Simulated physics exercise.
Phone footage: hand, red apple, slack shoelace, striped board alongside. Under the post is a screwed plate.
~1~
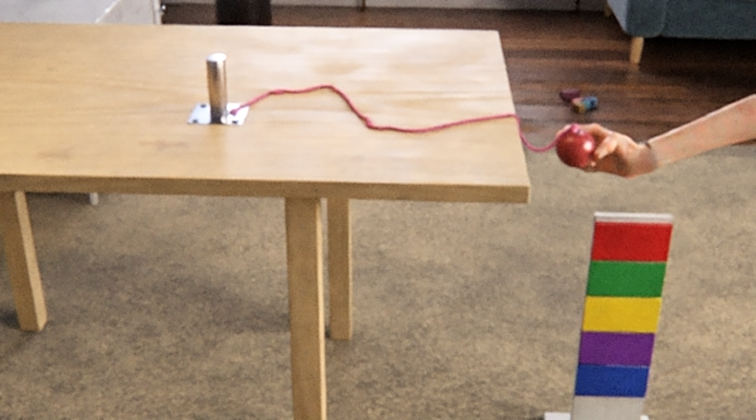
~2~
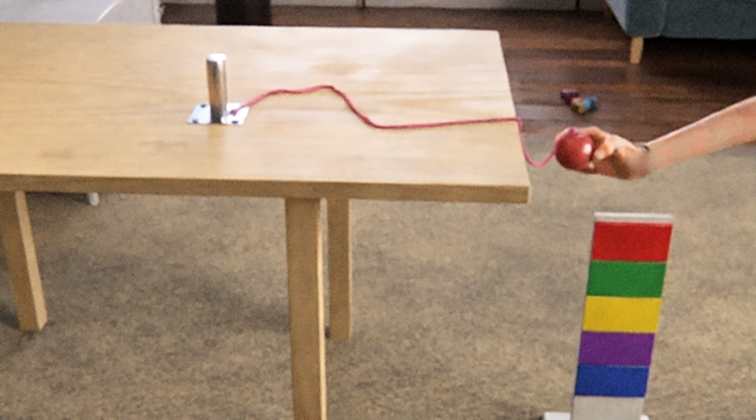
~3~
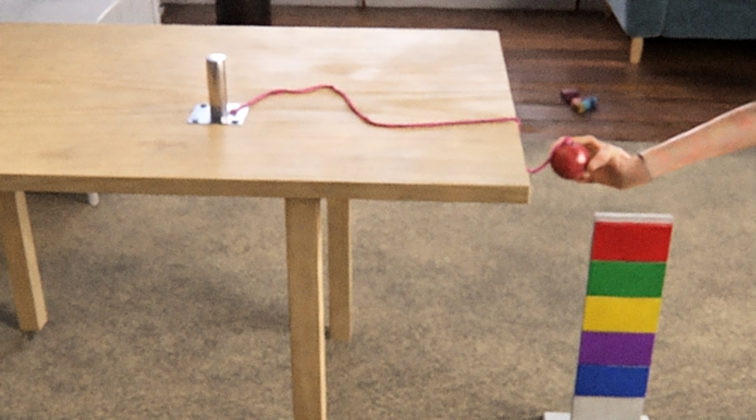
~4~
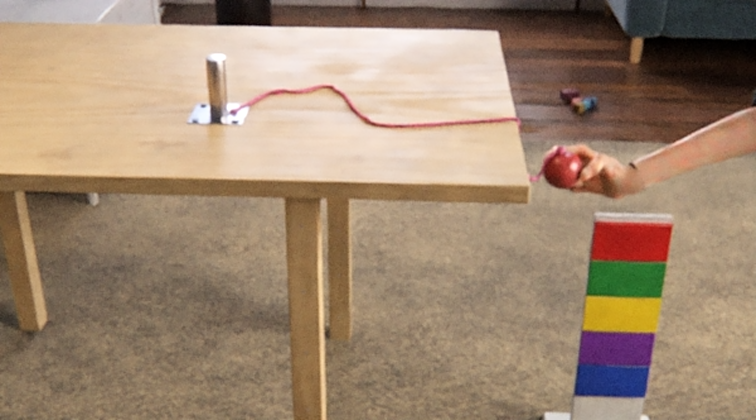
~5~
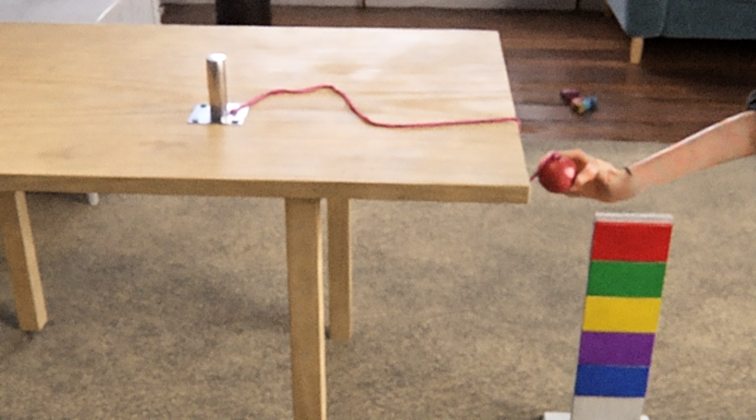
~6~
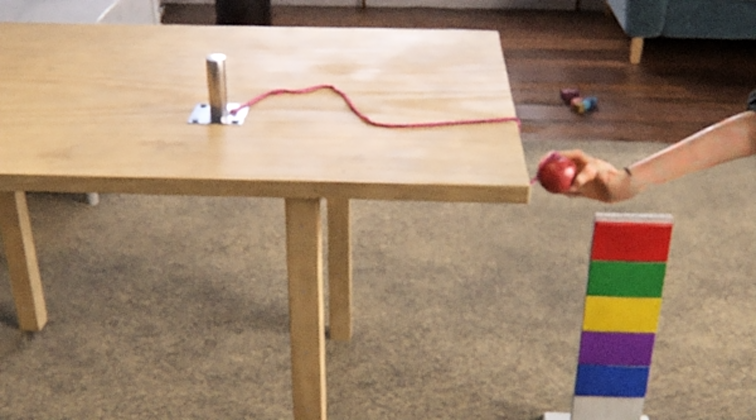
In a carpeted room with dark wooden flooring behind, a light wood table is seen from slightly above by a still camera. A slack red shoelace runs from a metal post on a screwed plate across the tabletop to a red apple held by a hand at right, above a board striped red, green, yellow, purple and blue. The hand moves the apple slightly down and left, close beside the table's edge.
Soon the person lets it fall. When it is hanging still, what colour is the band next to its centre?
Purple.
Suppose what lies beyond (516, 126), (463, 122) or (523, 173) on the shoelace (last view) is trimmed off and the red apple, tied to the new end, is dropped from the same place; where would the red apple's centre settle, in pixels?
Try 1: (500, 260); try 2: (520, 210); try 3: (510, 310).
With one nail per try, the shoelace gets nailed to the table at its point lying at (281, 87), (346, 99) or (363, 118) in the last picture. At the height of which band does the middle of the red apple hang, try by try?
Yellow; green; red.
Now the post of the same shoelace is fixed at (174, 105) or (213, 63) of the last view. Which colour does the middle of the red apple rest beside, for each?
First case: Yellow. Second case: Yellow.
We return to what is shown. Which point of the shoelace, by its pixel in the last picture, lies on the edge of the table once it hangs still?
It's the piece you see at (380, 125).
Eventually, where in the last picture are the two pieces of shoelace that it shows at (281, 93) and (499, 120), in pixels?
At (321, 110) for the first, at (503, 211) for the second.
Soon after, apple near (482, 287); level with yellow.
After that, apple near (509, 336); level with purple.
In the end, apple near (495, 336); level with purple. Its middle rests at the purple band.
